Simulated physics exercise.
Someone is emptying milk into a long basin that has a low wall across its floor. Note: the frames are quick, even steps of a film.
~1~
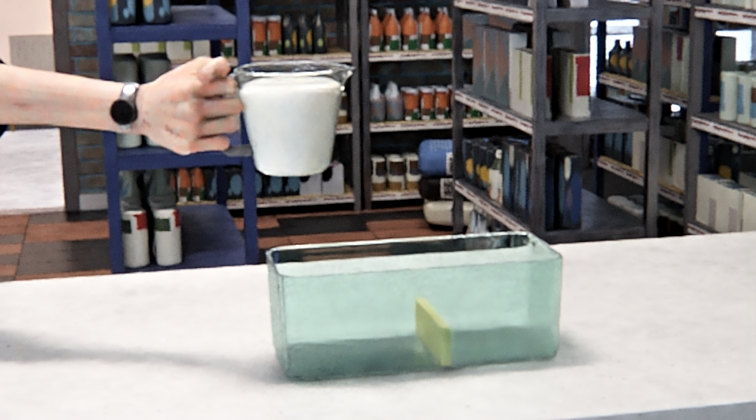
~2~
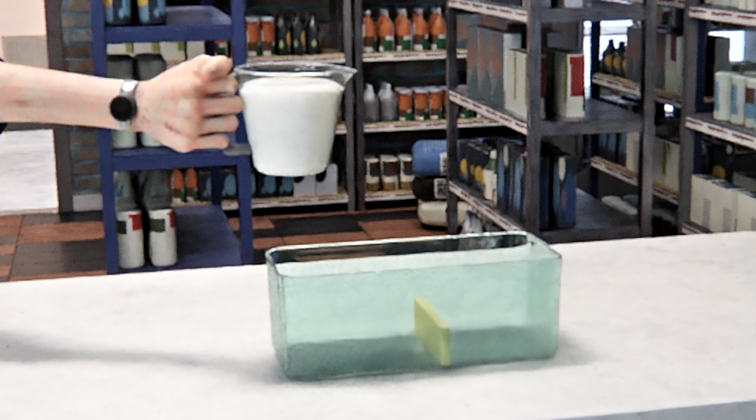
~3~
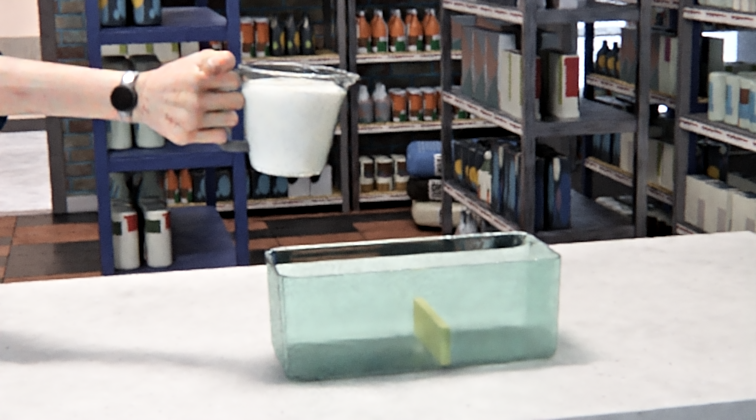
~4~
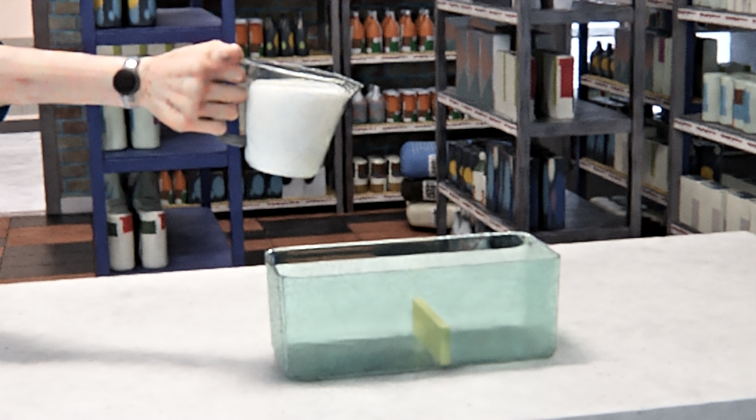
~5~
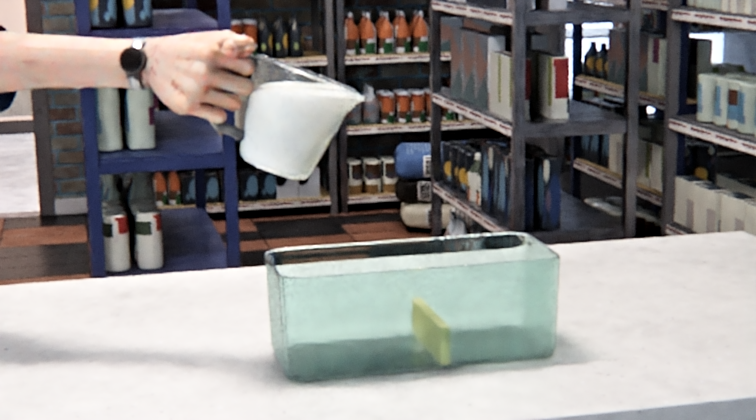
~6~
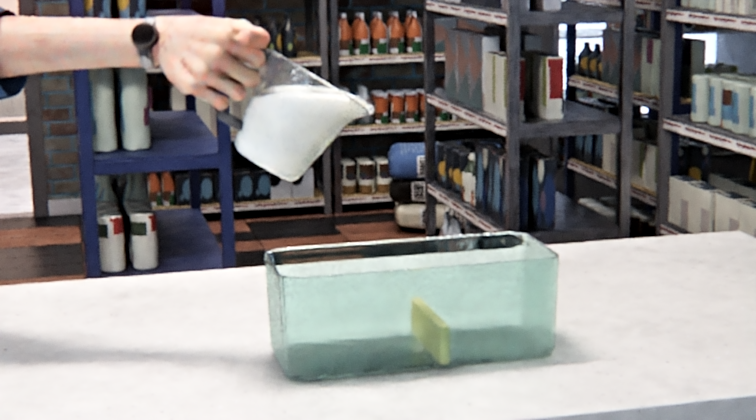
To begin with, a hand wearing a dark watch holds a clear jug of milk upright above a long greenish glass basin with a low yellow wall inside. The hand then tilts the jug steadily to the right, and the milk shifts toward the lip until it reaches the rim.
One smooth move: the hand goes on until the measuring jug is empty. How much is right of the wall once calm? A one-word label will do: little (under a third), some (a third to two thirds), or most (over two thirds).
Little.
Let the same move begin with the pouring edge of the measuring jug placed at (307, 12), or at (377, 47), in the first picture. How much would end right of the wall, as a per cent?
First about 10, then 50 per cent.
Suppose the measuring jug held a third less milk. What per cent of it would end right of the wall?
Result: Around 5 per cent.
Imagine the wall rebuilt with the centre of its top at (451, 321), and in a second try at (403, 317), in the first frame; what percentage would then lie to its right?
10 per cent first, then 60 per cent.
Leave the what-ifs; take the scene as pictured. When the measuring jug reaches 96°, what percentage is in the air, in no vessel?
Estimate: Some 35 per cent.
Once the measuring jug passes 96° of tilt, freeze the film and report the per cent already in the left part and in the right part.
Left about 15, right about 15.
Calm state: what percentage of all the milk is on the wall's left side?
Share approx. 75 %.
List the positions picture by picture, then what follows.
It leans 0°; its right rim is at (356, 68); the milk meets the walls at (240, 86) and (340, 81); the long basin's rim runs from (273, 265) to (547, 246); the wall's top is at (432, 313), in the first picture.
It leans 1°; its right rim is at (357, 69); the milk meets the walls at (240, 85) and (340, 83), in the second picture.
It leans 6°; its right rim is at (360, 75); the milk meets the walls at (243, 84) and (343, 85), in the third picture.
It leans 13°; its right rim is at (364, 85); the milk meets the walls at (249, 84) and (348, 89), in the fourth picture.
It leans 22°; its right rim is at (368, 97); the milk meets the walls at (252, 90) and (357, 93), in the fifth picture.
It leans 33°; its right rim is at (370, 113); the milk meets the walls at (250, 101) and (360, 103); 1 per cent is over the edge, in the sixth picture.
A moment on, the measuring jug is tipped on its side and 41 per cent is still to pour, 13 is left of the wall and 13 right of it.
Next, the measuring jug is tipped right over and 4 per cent is still to pour, 67 is left of the wall and 19 right of it.
Then the measuring jug is tipped right over and 0 per cent is still to pour, 74 is left of the wall and 21 right of it.
Later the measuring jug is tipped right over and 0 per cent is still to pour, 74 is left of the wall and 22 right of it.
In the end 74 per cent lies left of the wall, 22 right of it and 4 outside.
